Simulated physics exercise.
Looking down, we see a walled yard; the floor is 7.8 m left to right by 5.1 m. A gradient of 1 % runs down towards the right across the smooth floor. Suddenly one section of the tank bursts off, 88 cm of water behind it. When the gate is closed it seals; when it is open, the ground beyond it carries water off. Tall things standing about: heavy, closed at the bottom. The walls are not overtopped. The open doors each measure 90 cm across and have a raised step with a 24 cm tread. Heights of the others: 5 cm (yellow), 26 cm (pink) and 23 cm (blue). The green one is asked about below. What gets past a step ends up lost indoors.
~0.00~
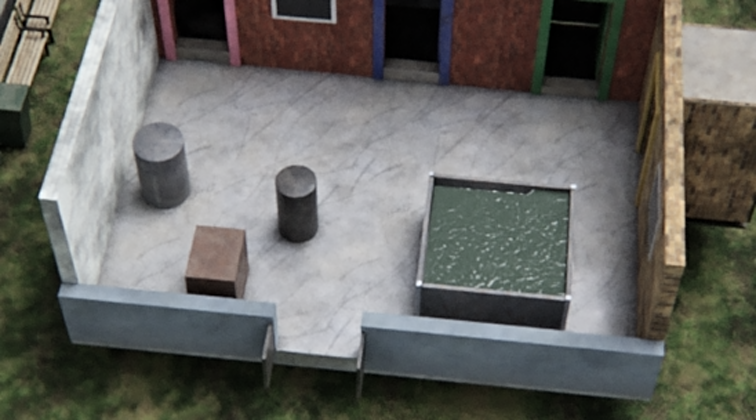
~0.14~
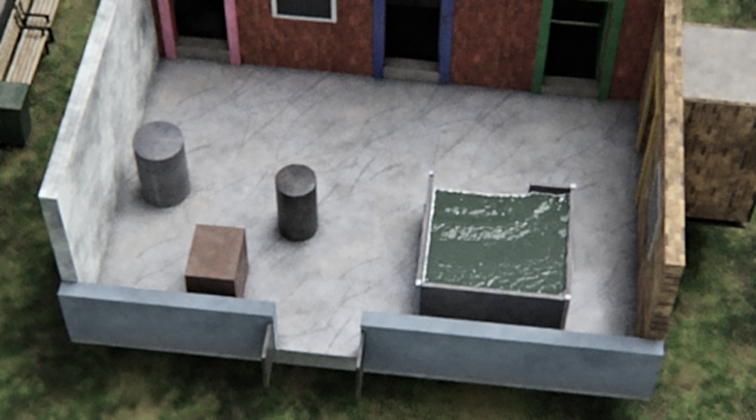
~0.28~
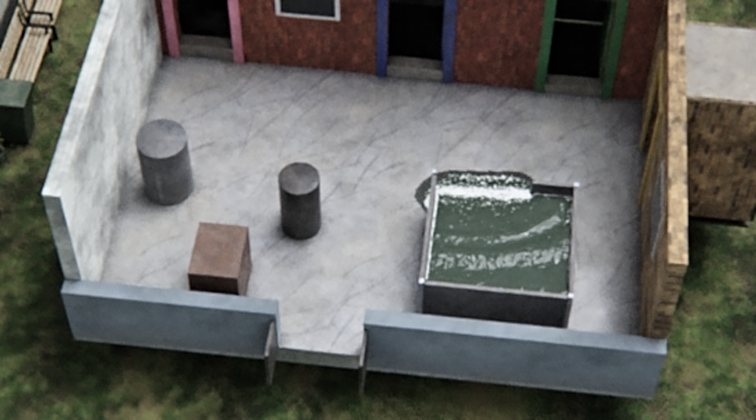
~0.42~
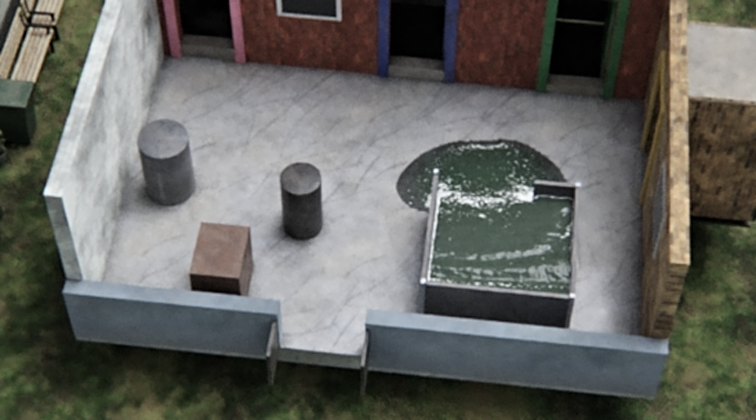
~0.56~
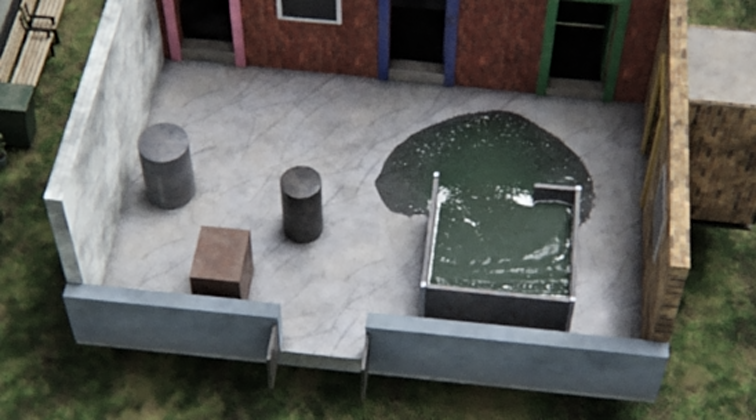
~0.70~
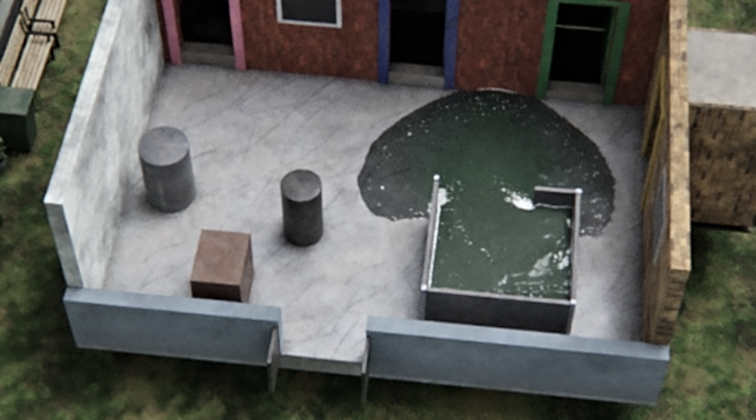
Green water burst out through the far side of a square tank in a walled yard and spread across the pale floor in a widening dark pool, while the water inside the tank sank lower.
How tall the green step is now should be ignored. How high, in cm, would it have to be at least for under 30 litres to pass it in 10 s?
At least about 24 cm.
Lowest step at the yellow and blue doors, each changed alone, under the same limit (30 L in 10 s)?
Roughly 10.0 cm for the yellow door and roughly 28 cm for the blue door.
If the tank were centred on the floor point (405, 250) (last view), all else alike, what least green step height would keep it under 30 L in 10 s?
You'd need some 7.0 cm.
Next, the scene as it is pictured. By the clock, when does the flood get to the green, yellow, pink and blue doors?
Arrival: Green 0.8 s, yellow 1.0 s, pink 2.0 s, blue 0.9 s.
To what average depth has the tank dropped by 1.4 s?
About 48 centimetres.
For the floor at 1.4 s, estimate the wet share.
Around 35 per cent of the free floor.
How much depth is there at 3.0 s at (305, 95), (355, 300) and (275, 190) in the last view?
In that order: 13, 0 and 0 cm.
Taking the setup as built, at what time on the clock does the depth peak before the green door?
Near 1.8 seconds.
After 1.4 s water covers 35 % of the floor, deepest (48 cm) near (485, 93); 29 cm at the green door, 14 litres in over its 16 cm step.
After 3.0 s water covers 50 % of the floor, deepest (36 cm) near (631, 107); 23 cm at the green door, 89 litres in over its 16 cm step.
After 10.0 s water covers 100 % of the floor, deepest (14 cm) near (639, 377); 8 cm at the green door, 119 litres in over its 16 cm step.
At the green door as built, the water arrived by 0.9 s and peaked near 30 cm at 1.8 s.
With a step of 21.5 cm, 49 litres would have come in within the 10 s; with 29.5 cm, 7 litres. So under 30 litres takes about 24 cm.
